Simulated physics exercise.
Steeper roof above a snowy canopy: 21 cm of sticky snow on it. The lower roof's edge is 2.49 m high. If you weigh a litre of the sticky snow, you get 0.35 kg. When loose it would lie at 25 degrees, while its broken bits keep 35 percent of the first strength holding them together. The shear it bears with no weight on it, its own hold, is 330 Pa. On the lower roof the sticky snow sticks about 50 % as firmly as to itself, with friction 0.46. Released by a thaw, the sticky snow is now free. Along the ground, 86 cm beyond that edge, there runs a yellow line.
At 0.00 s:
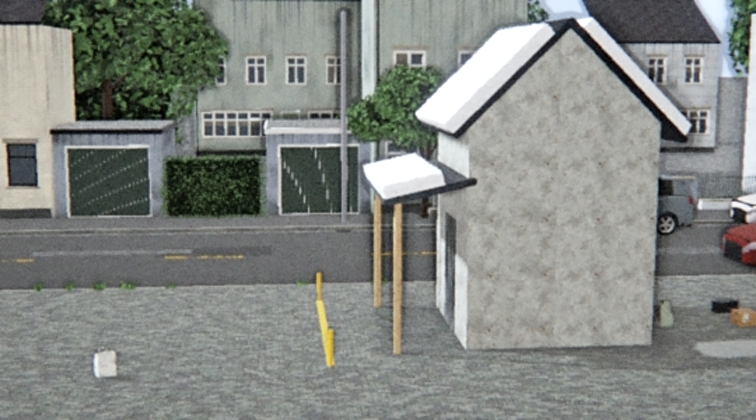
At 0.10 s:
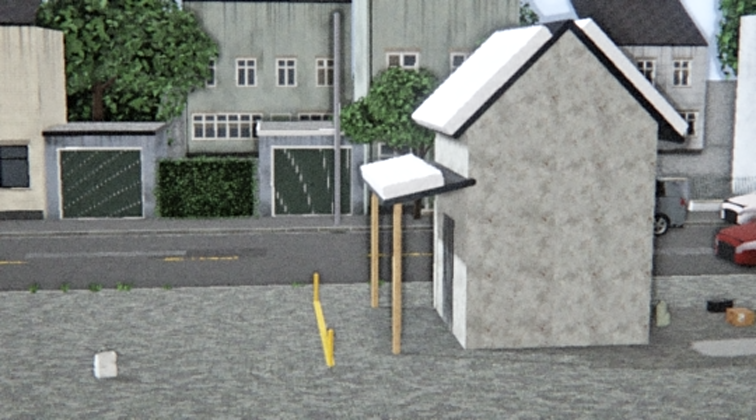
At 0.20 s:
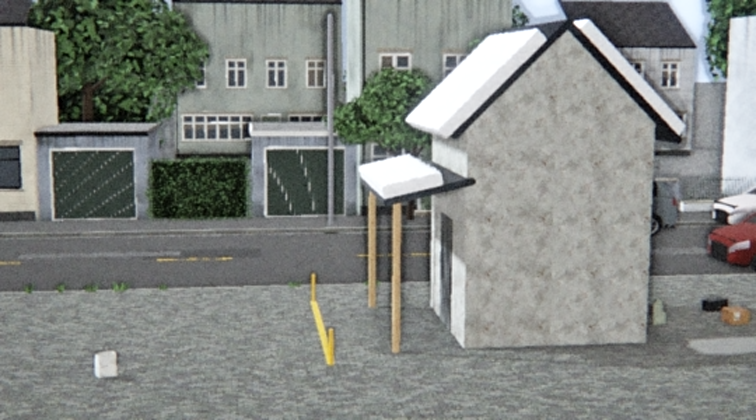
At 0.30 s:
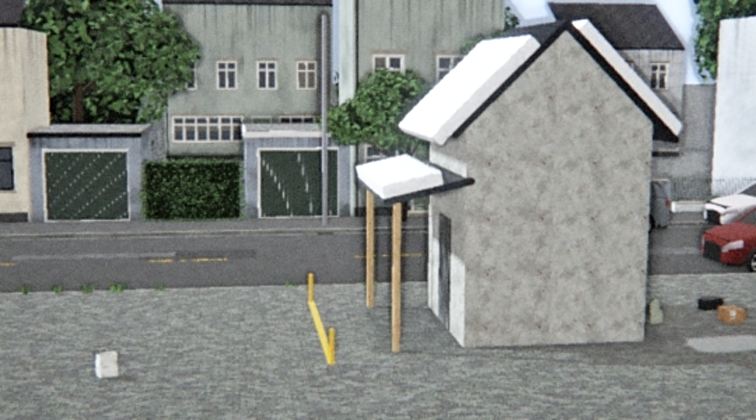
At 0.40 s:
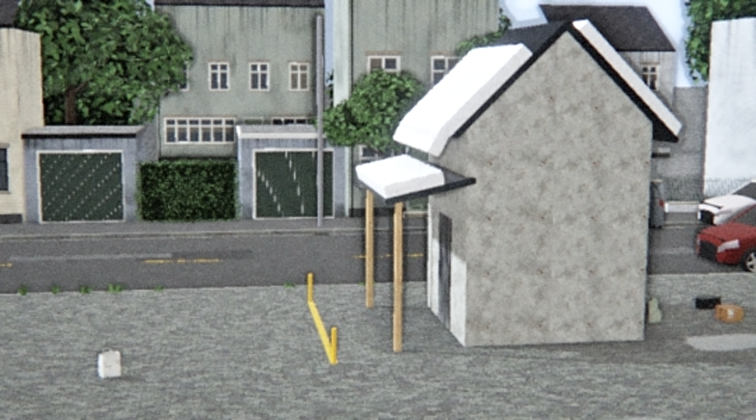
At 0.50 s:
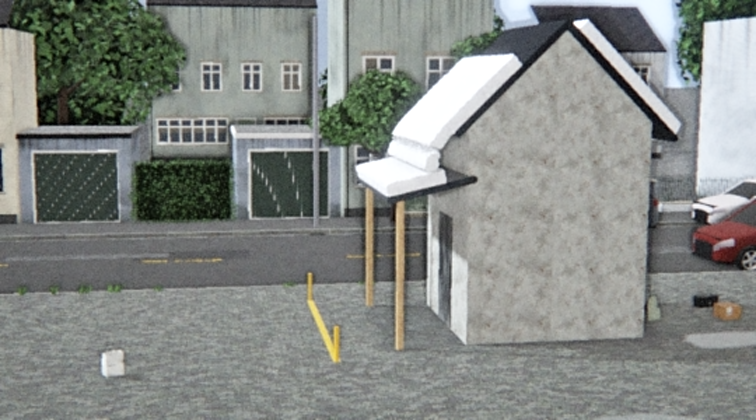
To begin with, snow lies on the steep roof of a grey house, above a snowy canopy on wooden posts, with a yellow line nearby. The roof's left-hand snow creeps down the slope, then slides further over the edge. Finally, its lower end bends and cracks against the canopy's snow.
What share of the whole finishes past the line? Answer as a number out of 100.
I would say 65 per cent of the whole.
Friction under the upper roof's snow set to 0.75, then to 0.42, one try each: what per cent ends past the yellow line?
About 40 % in the first try and about 55 % in the second.
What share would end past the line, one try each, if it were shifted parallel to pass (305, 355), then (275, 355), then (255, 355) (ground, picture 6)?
First try 55 per cent, second 35 per cent, third 30 per cent.
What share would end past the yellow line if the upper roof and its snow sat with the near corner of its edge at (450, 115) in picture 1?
It would then be around 65 percent.
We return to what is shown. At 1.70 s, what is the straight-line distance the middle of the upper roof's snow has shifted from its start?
I'd reckon close to 4.8 m.
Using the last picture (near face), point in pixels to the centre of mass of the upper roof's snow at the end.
Near face, approx. (278, 317).
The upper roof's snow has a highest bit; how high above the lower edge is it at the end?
0.4 m.
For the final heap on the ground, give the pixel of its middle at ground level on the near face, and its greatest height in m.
Around (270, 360); it stands about 0.3 m.
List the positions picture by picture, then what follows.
Foremost bit of the sticky snow at (452, 122), in the first frame.
Foremost bit of the sticky snow at (450, 124), its middle shifted 2.8 cm, 1 % of it past the upper edge, in one piece, in the second frame.
Foremost bit of the sticky snow at (446, 135), its middle shifted 11 cm, 5 % of it past the upper edge, in one piece, in the third frame.
Foremost bit of the sticky snow at (440, 131), its middle shifted 24 cm, 12 % of it past the upper edge, in one piece, in the fourth frame.
Foremost bit of the sticky snow at (434, 143), its middle shifted 43 cm, 20 % of it past the upper edge, cracking, in the fifth frame.
Foremost bit of the sticky snow at (427, 160), its middle shifted 68 cm, 32 % of it past the upper edge, cracking, in the sixth frame.
After 1.05 s, 2 % is below the lower edge and 0 % is past the line.
After 1.70 s, 71 % is below the lower edge and 62 % is past the line.
After 2.35 s, 72 % is below the lower edge and 65 % is past the line.
After 3.00 s, 72 % is below the lower edge and 65 % is past the line.
After 3.10 s, 72 % is below the lower edge and 65 % is past the line.
